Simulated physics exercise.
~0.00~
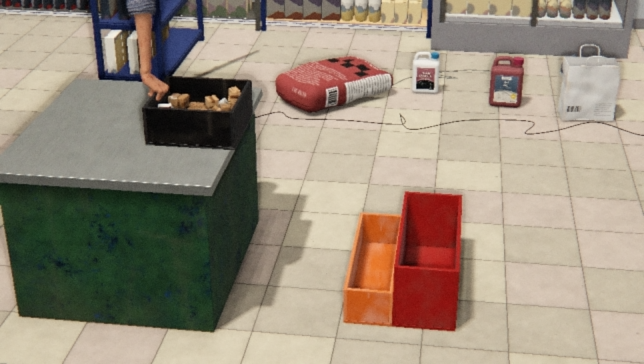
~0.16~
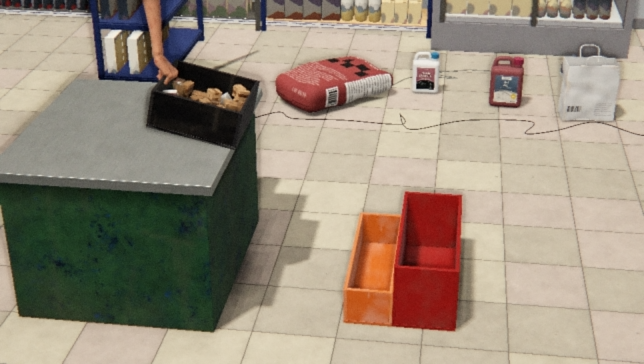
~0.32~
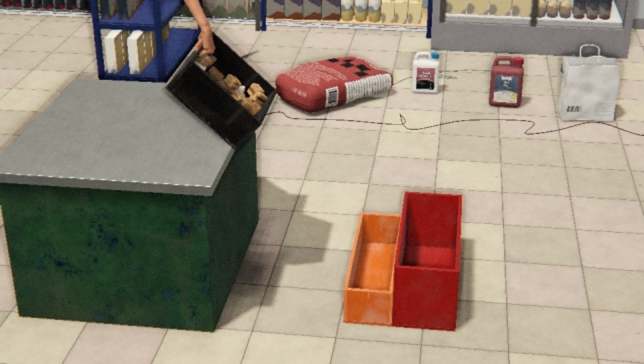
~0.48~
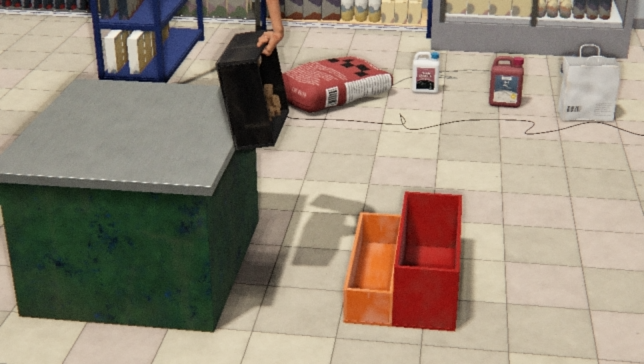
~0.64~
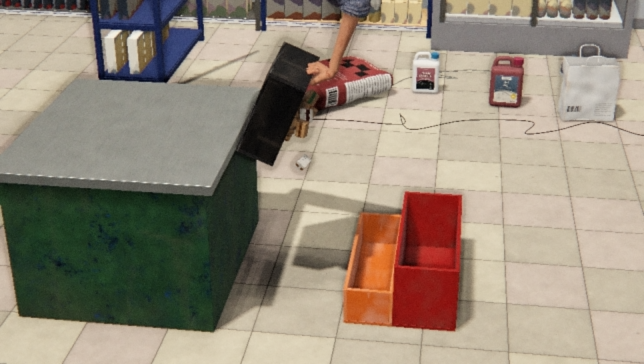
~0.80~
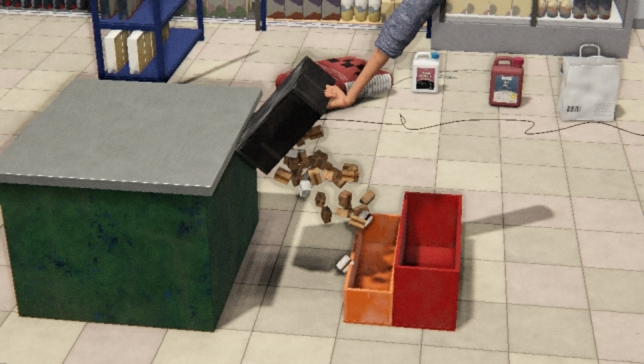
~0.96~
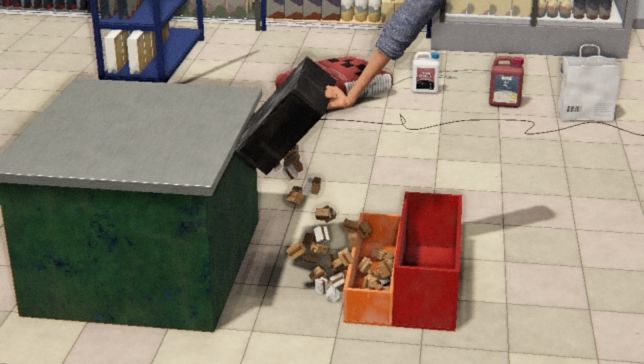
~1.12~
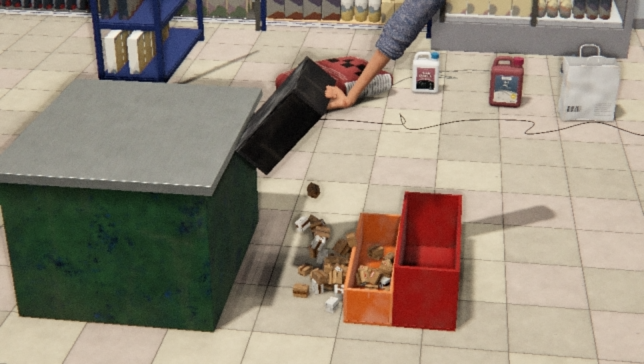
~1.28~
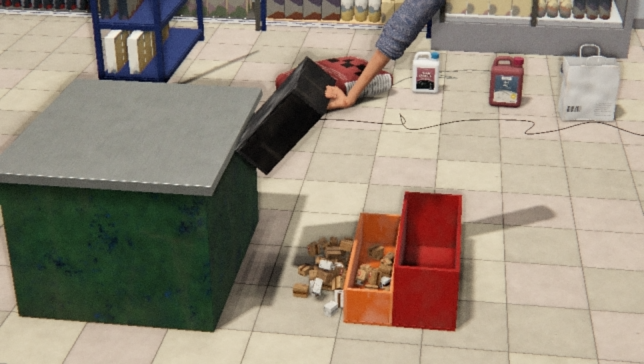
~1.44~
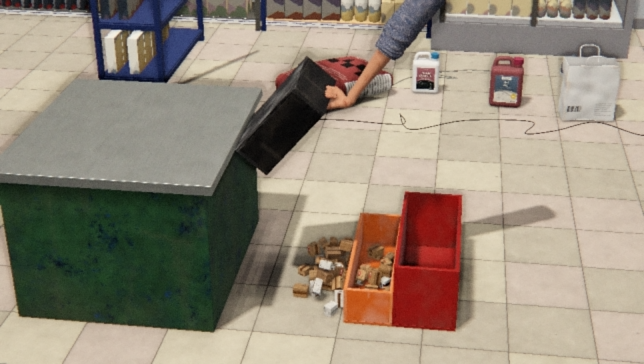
A hand tipped a black crate of small brown and white pieces over the edge of a green bench, and they tumbled out, some landing in the orange trough but most piling up on the floor beside it, while the red bin stayed empty.
